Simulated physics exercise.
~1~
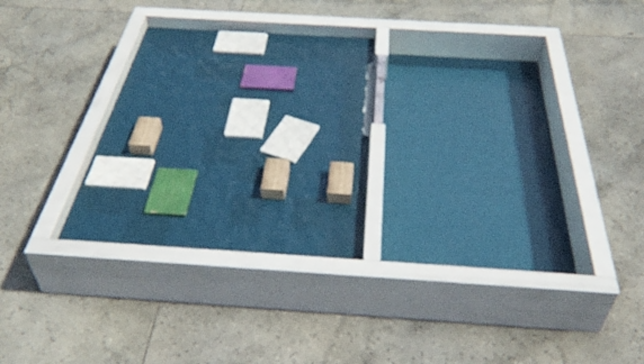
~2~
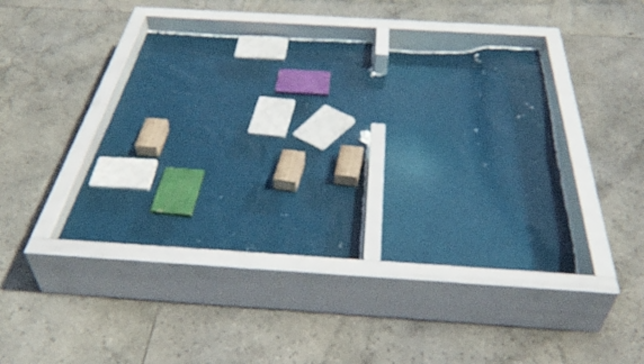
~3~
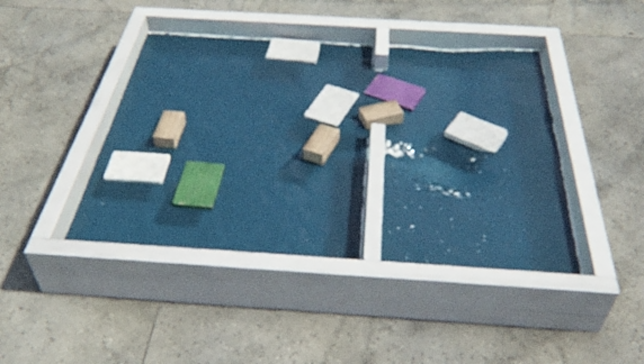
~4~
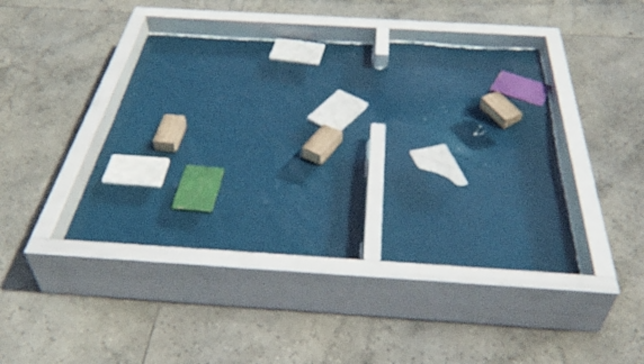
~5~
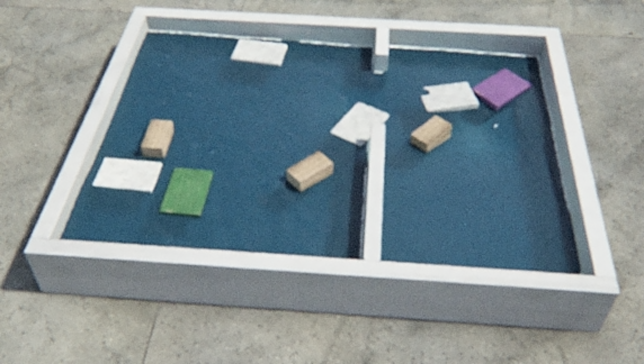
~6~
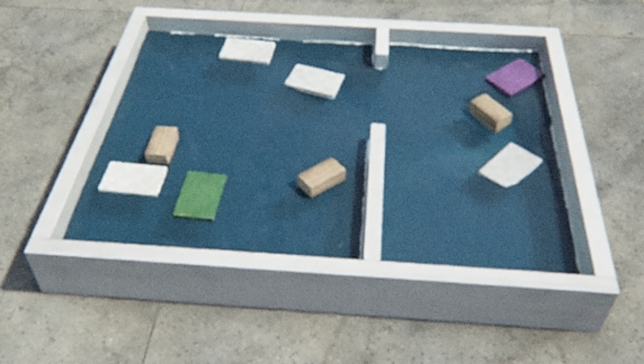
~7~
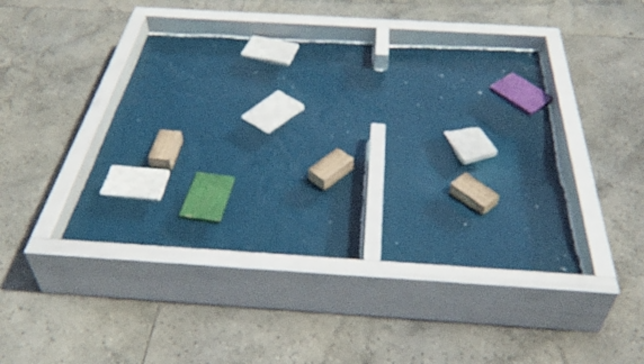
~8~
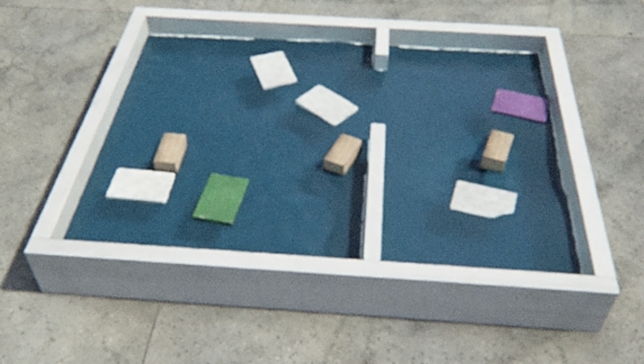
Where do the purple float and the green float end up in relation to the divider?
The purple float goes through the gap and ends up near the right wall, while the green float stays on the left side of the divider.
